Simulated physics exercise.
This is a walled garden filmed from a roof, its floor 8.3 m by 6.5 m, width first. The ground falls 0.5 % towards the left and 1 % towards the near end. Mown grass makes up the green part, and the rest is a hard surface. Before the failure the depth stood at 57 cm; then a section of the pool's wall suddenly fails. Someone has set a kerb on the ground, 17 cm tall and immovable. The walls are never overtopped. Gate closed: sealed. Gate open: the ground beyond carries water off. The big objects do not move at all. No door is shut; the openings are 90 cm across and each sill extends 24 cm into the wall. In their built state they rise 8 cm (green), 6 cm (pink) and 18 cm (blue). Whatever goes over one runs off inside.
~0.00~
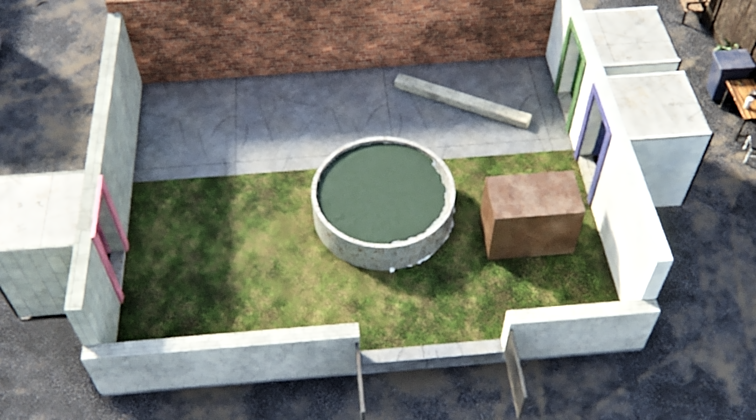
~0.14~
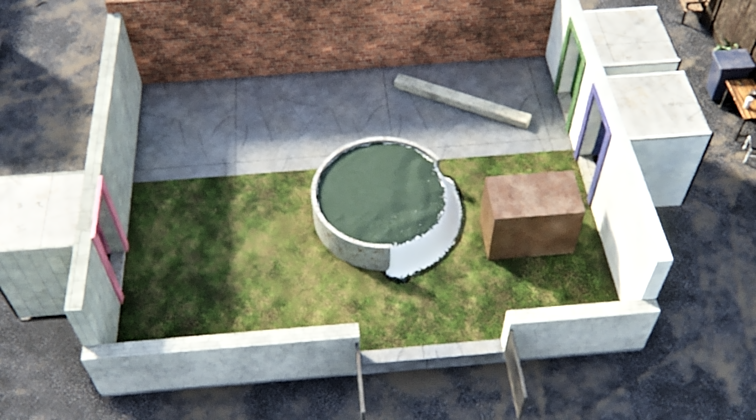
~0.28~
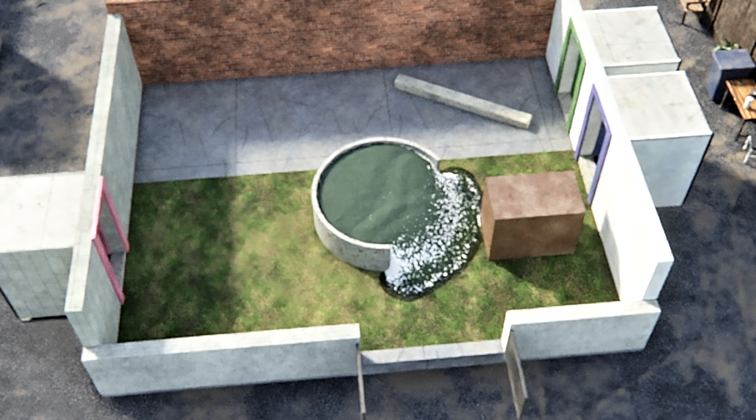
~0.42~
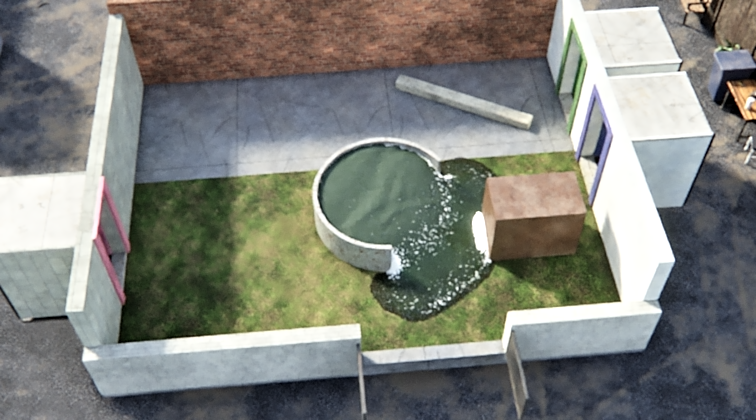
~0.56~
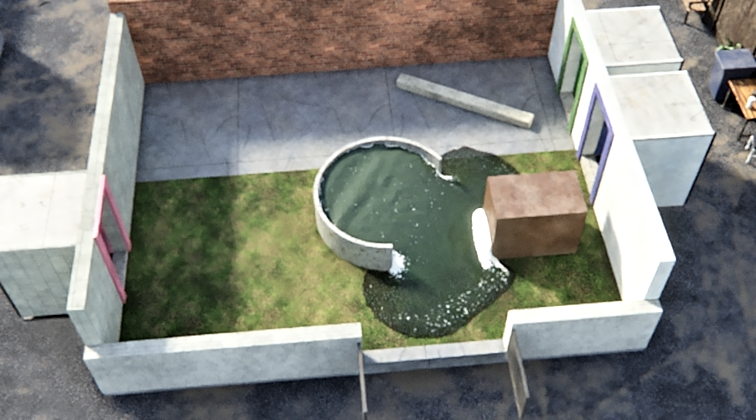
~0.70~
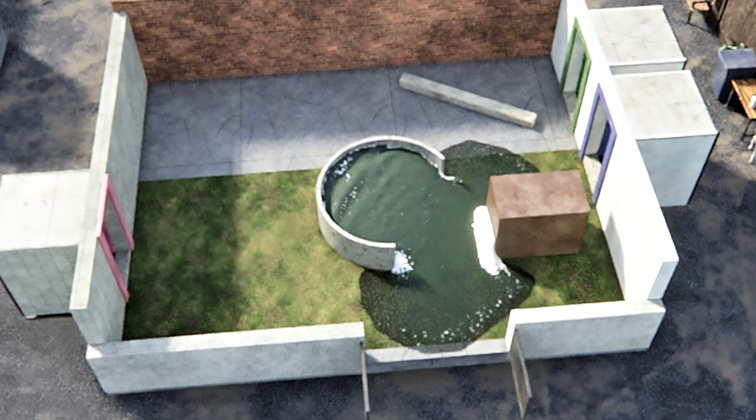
Dark green water fills a round, pale-walled pool in a walled garden of grass and grey paving, seen from high above. A brown block sits right of the pool, a pale beam lies behind, and pink, green and purple doorways line the sides. The pool's near-right side opens, and water pours out white, foams against the block and spreads darkly over the grass towards the near wall, while the view shifts slightly.
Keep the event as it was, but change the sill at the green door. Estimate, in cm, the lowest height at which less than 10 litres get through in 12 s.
I would say 6 cm.
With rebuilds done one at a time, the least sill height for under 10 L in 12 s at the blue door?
At blue, roughly 17 cm.
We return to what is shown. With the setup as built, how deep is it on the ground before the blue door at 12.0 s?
3.0 cm.
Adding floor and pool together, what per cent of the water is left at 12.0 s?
Remaining share: Around 56 %.
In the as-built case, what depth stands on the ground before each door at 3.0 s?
Door by door in cm - green 9, pink 0, blue 15.
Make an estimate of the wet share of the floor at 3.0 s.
Approximately 35 % of it.
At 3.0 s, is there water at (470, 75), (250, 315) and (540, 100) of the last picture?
Untouched; untouched; soaked.
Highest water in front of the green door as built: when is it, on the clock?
Approximately 3.0 s.
After 1.4 s water covers 25 % of the floor, deepest (38 cm) near (482, 239); it has not reached the green door.
After 3.0 s water covers 35 % of the floor, deepest (22 cm) near (611, 329); 9 cm at the green door, 0 litres in over its 8 cm sill.
After 12.0 s water covers 85 % of the floor, deepest (5 cm) near (524, 336); 4 cm at the green door, 3 litres in over its 8 cm sill.
At the green door as built, the water arrived by 2.0 s and peaked near 9 cm at 3.0 s.
With a sill of 5.5 cm, 12 litres would have come in within the 12 s; with 6.5 cm, 7 litres. So under 10 litres takes about 6 cm.
